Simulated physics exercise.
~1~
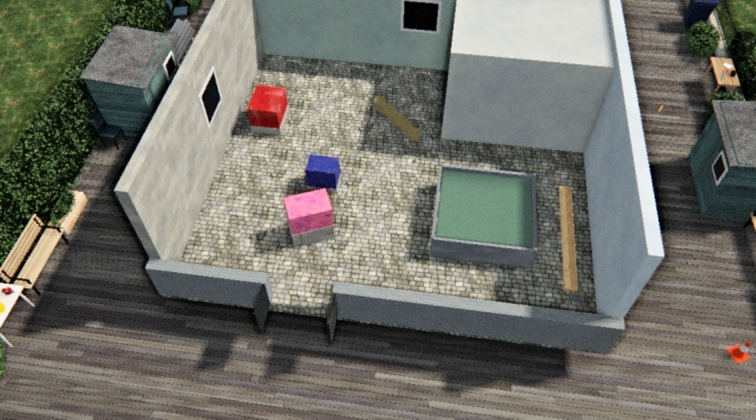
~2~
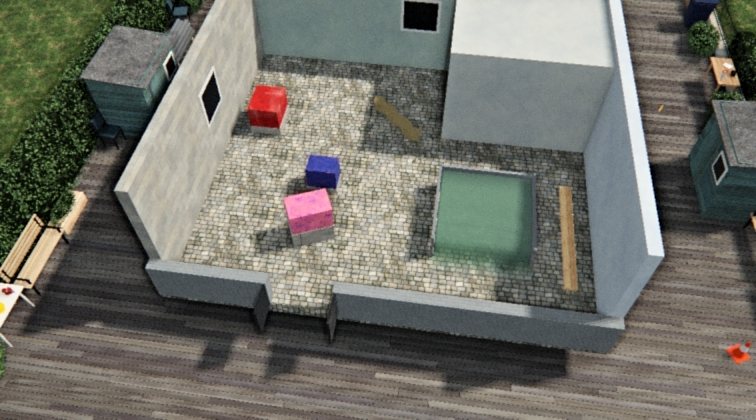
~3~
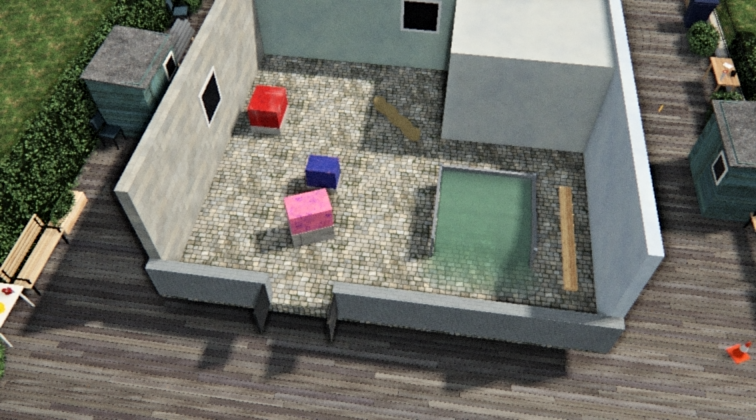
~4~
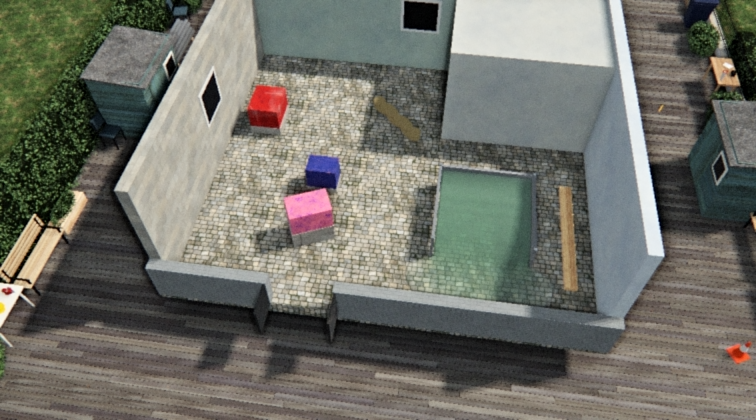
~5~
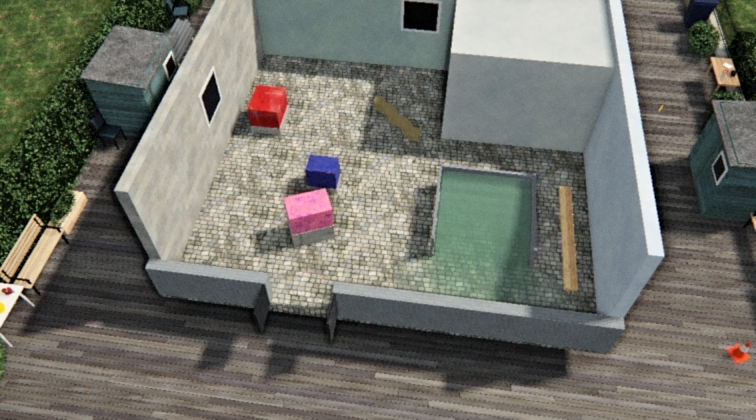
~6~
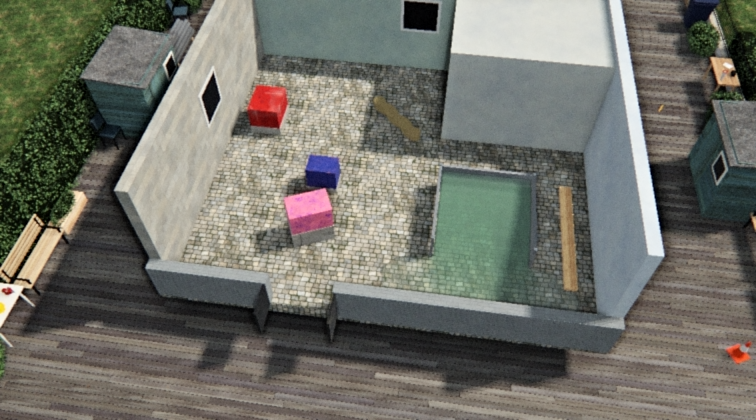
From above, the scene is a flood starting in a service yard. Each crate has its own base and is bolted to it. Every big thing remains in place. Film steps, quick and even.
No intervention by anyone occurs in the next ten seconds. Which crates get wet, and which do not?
Crate by crate: The red crate does not, the blue crate does not, the pink crate does not.
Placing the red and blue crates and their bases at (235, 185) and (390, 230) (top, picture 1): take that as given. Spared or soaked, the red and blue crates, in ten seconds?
I'd bet the red one stays clear and the blue one is inundated.
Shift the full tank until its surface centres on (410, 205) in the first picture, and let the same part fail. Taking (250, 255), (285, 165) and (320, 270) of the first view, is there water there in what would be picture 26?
Taking the three spots in order: Swamped, bare, swamped.
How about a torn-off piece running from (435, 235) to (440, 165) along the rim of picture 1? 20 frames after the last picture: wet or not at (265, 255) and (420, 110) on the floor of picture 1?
Taking them in turn: Underwater, then left clear.
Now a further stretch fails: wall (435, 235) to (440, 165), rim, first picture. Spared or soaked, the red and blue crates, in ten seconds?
First the red crate: It is left alone; then the blue crate: It is hit.
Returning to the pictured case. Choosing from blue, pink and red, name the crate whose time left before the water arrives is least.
That would be the pink crate.
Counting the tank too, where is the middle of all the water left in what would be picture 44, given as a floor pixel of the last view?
Around pixel (416, 225) of the last picture.
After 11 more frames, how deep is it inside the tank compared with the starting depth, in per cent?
Roughly 32 %.
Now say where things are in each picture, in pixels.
In the first frame, the tank at (485, 207) is whole and still.
In the second frame, the front is at (532, 271), out from the gap at (481, 255).
In the third frame, the front is at (538, 284), out from the gap at (481, 256).
In the fourth frame, the front is at (418, 292), out from the gap at (481, 256).
In the fifth frame, water pours out at (481, 257) and has run to a hidden place.
In the sixth frame, water pours out at (480, 257) and has run to a hidden place.
A moment on, water covers 10 % of the floor; the red crate not reached, the blue crate not reached, the pink crate not reached.
Next, water covers 20 % of the floor; the red crate not reached, the blue crate not reached, the pink crate water round its plinth.
Then, water covers 35 % of the floor; the red crate not reached, the blue crate water round its plinth, the pink crate water round its plinth.
Later, water covers 60 % of the floor; the red crate water round its plinth, the blue crate water round its plinth, the pink crate water round its plinth.
In the end, water covers 90 % of the floor; the red crate stayed above the water, the blue crate stayed above the water, the pink crate stayed above the water.
